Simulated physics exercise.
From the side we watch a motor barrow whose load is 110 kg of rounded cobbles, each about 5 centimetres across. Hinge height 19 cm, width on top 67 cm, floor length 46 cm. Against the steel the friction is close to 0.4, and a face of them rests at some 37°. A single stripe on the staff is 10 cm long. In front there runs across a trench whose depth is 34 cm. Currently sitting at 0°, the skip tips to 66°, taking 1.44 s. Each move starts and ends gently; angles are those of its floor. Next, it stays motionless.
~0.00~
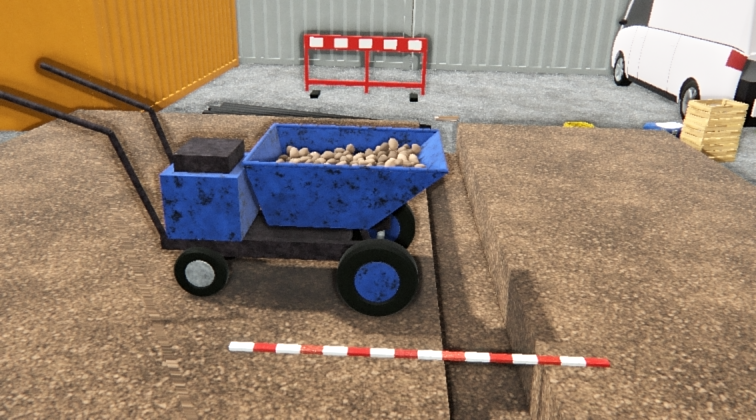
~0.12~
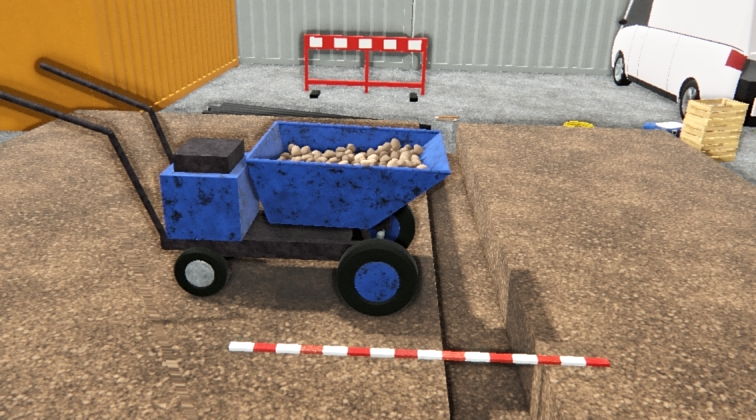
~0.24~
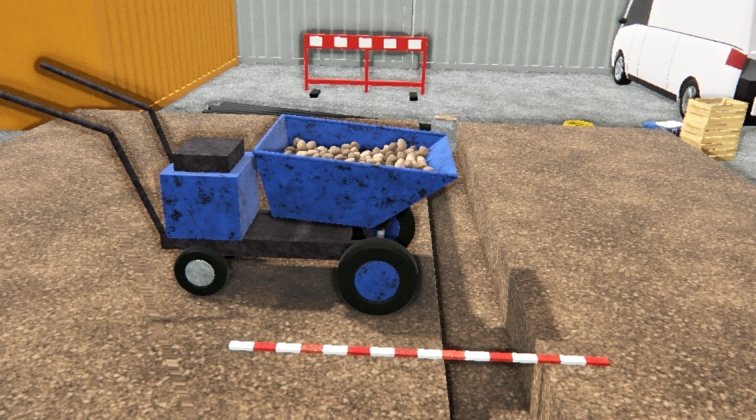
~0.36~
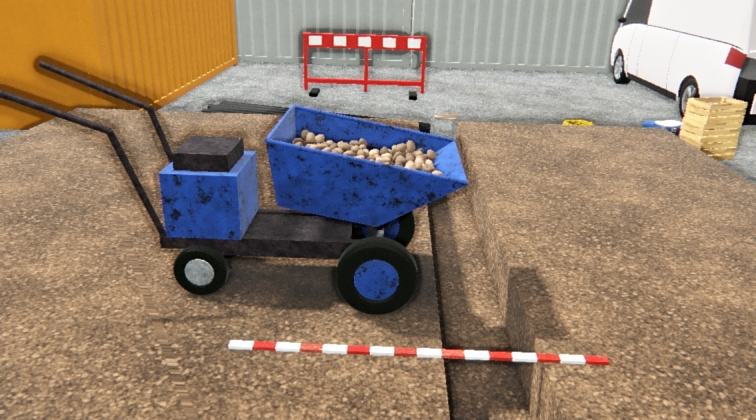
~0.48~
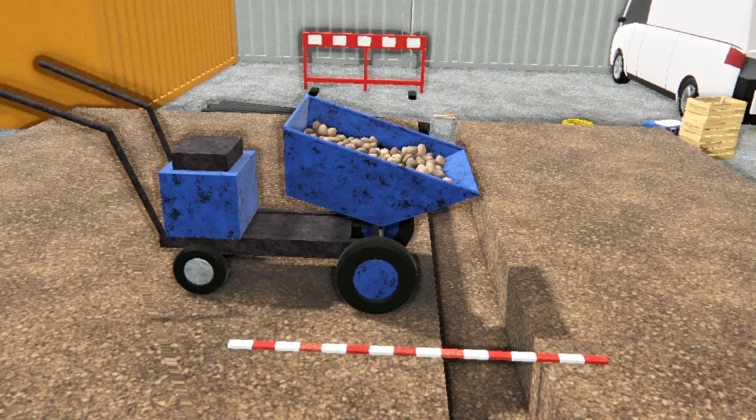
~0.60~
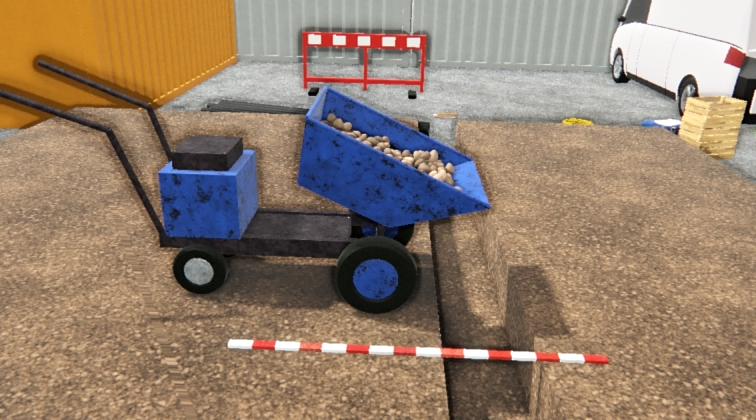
On a patch of brown earth beside an orange container, a blue motor barrow carrying rounded stones stands at a narrow trench. Its skip begins level, then tilts gradually toward the right, the back rising and the lip dipping over the trench, while the stones shift within and the wheels stay still.
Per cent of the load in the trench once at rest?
About 39 %.
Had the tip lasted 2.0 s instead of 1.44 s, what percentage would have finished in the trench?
Close to 40 per cent then.
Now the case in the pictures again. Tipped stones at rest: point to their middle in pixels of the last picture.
(537, 284).
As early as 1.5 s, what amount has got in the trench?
Around 10 per cent of it, at that instant.
After 1.1 s the floor is at 56°; 100 % in the skip; the foremost stones are at (498, 238).
After 1.5 s the floor is at 66°; 60 % in the skip, 10 % in the trench, 30 % past the trench; the foremost stones are at (582, 285).
After 1.9 s the floor is at 66°; 20 % in the skip, 19 % in the trench, 61 % past the trench; the foremost stones are at (645, 285).
After 3.8 s the floor is at 66°; 0 % in the skip, 39 % in the trench, 61 % past the trench; the foremost stones are at (678, 281).
